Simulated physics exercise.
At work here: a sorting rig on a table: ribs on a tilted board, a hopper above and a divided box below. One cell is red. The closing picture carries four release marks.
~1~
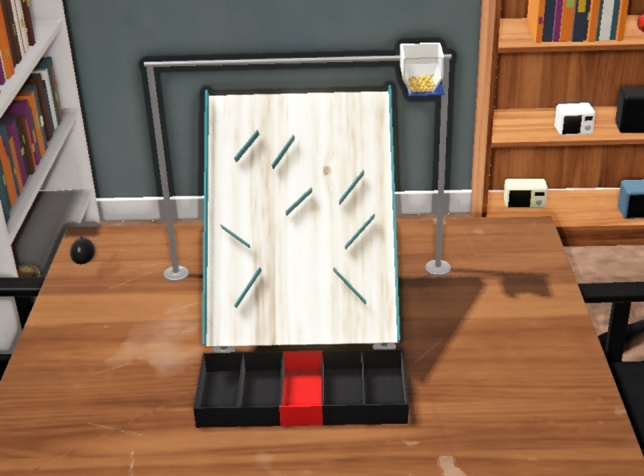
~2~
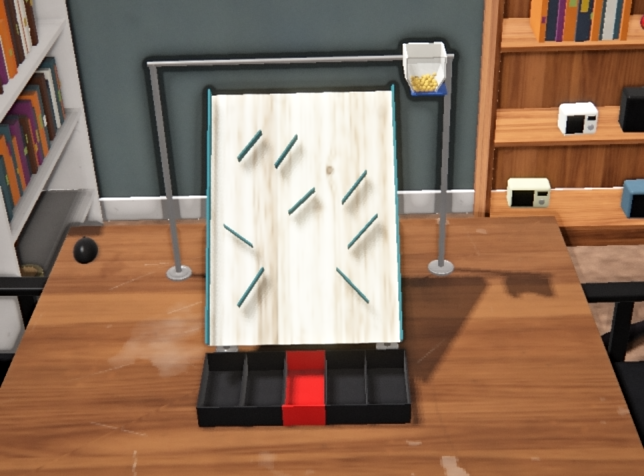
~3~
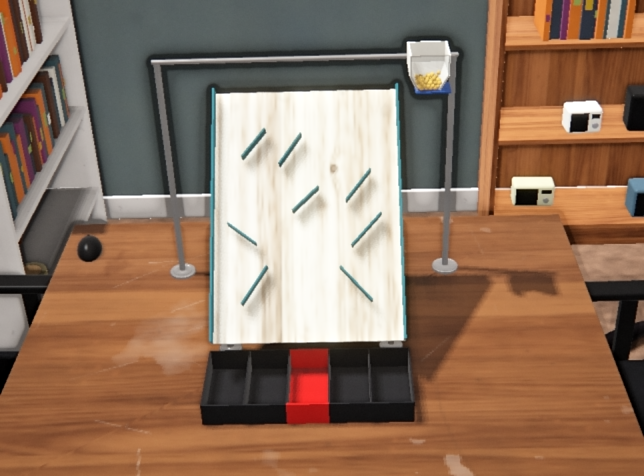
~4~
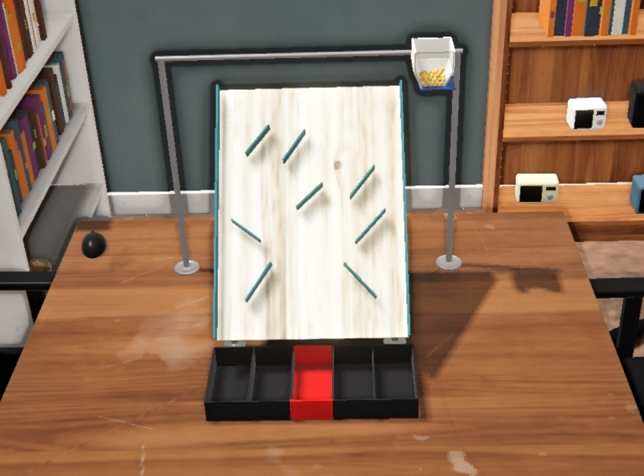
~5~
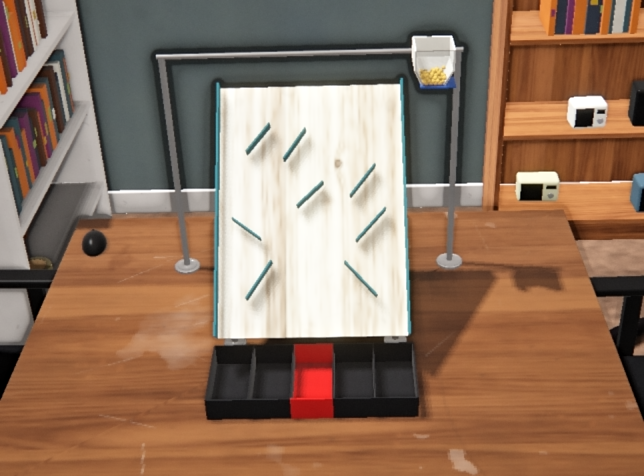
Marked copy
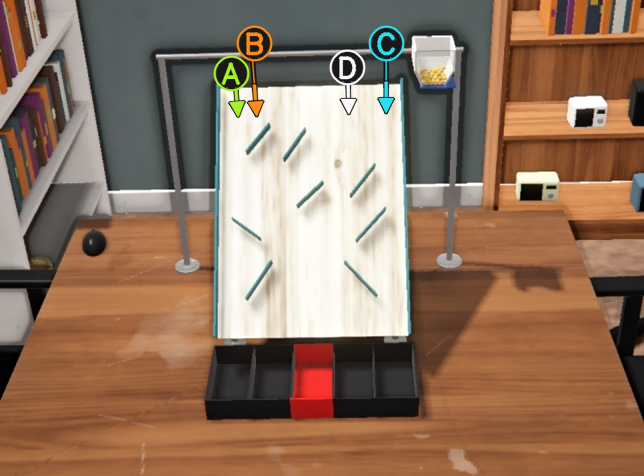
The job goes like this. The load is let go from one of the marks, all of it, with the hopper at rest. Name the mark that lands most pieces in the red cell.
Go for D.
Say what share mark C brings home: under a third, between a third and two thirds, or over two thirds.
Under a third.
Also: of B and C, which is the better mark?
C it is.
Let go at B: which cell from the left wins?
The first from the left.
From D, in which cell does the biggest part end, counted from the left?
It is the third one.
On the marked copy, mark A meets the board at (237, 111); mark B meets the board at (256, 110); mark C meets the board at (386, 107); mark D meets the board at (348, 108).
If A is chosen, close to a quarter in the red cell, close to two thirds in other cells, a small share outside the box.
If B is chosen, a small share in the red cell, the bulk in other cells, a small share outside the box.
If C is chosen, close to a quarter in the red cell, close to two thirds in other cells, a small share outside the box.
If D is chosen, close to half in the red cell, a small share in other cells, close to a third outside the box.
